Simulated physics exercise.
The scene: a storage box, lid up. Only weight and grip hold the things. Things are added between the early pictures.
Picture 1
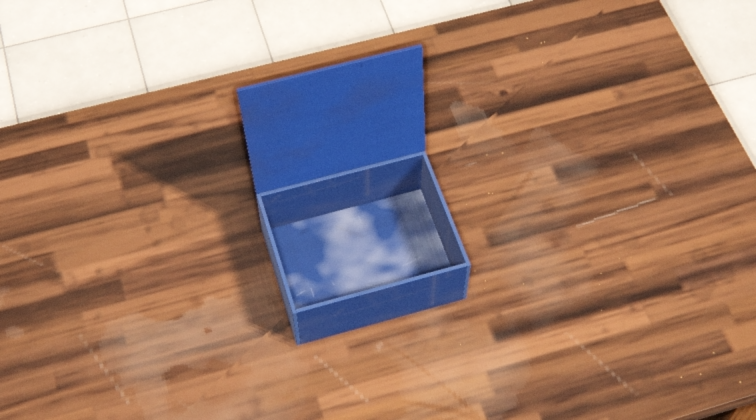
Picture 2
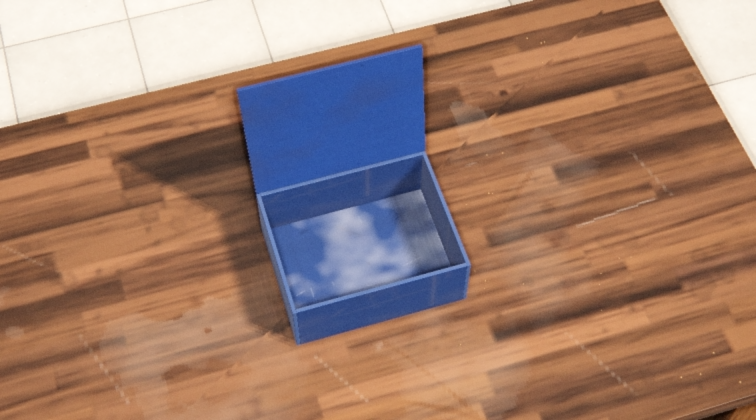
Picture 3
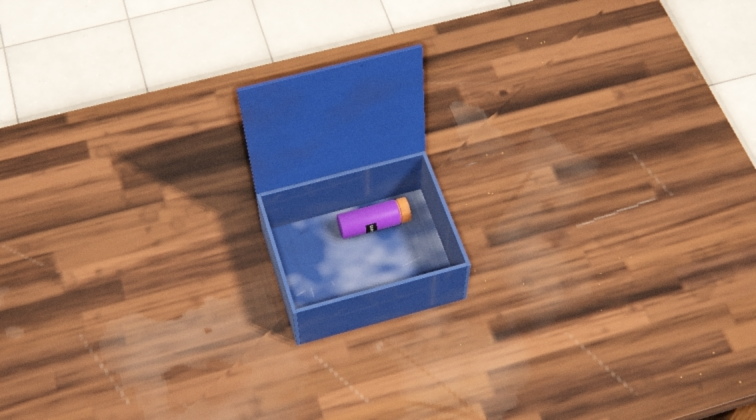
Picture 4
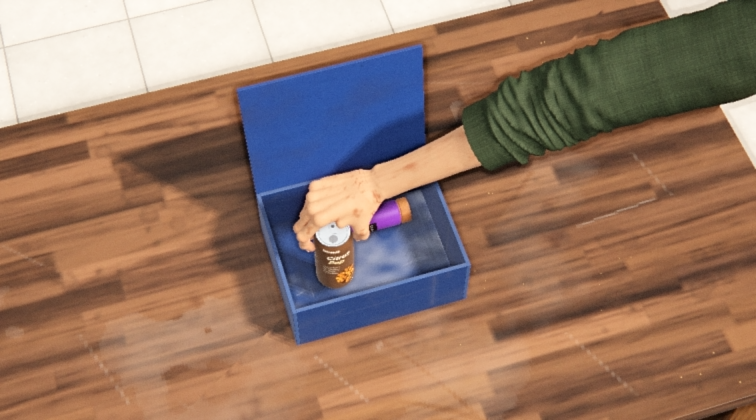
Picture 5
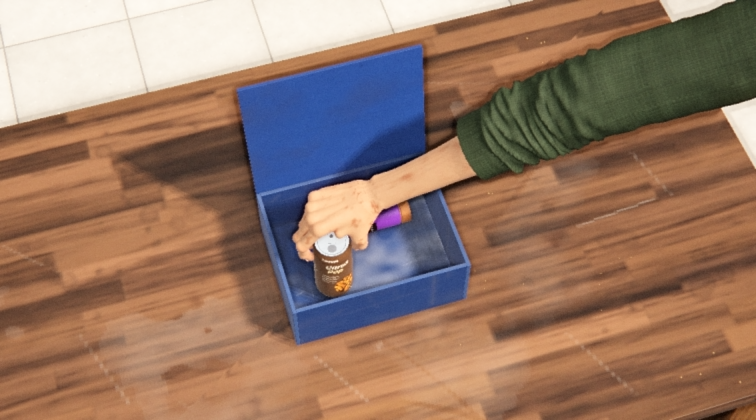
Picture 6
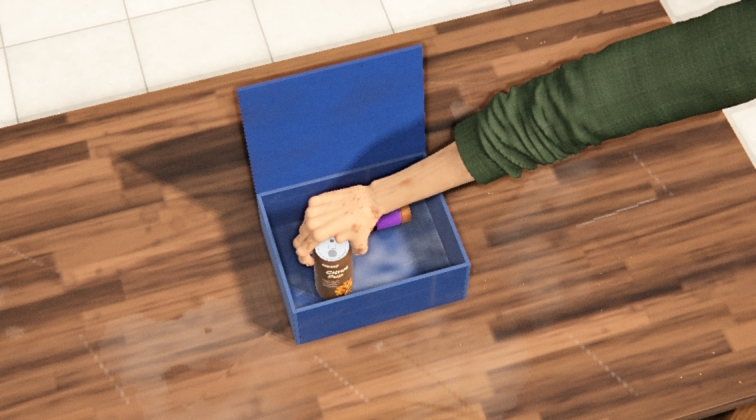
A hand in a green sleeve lowered a brown can into the open blue box, after a purple shaker had appeared inside, and kept hold of the can near the left side.
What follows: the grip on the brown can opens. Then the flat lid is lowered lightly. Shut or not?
It will not close.
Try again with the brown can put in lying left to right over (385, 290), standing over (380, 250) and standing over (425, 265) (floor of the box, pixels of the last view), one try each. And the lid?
First, it closes; second, it will not close; third, it will not close.
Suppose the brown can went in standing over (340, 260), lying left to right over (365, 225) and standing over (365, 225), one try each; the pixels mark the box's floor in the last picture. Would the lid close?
First, it will not close; second, it closes; third, it shuts flat.
Then, 1.20 s on from there, lid starting down.
Then, 1.70 s on from there, lid 53° above the rim.
Then, 2.10 s on from there, lid 21° above the rim.
Then, 3.80 s on from there, lid 16° above the rim.
In the end, lid 15° above the rim; both unmoved. At the end, from the last picture's camera, brown can near (334, 269).
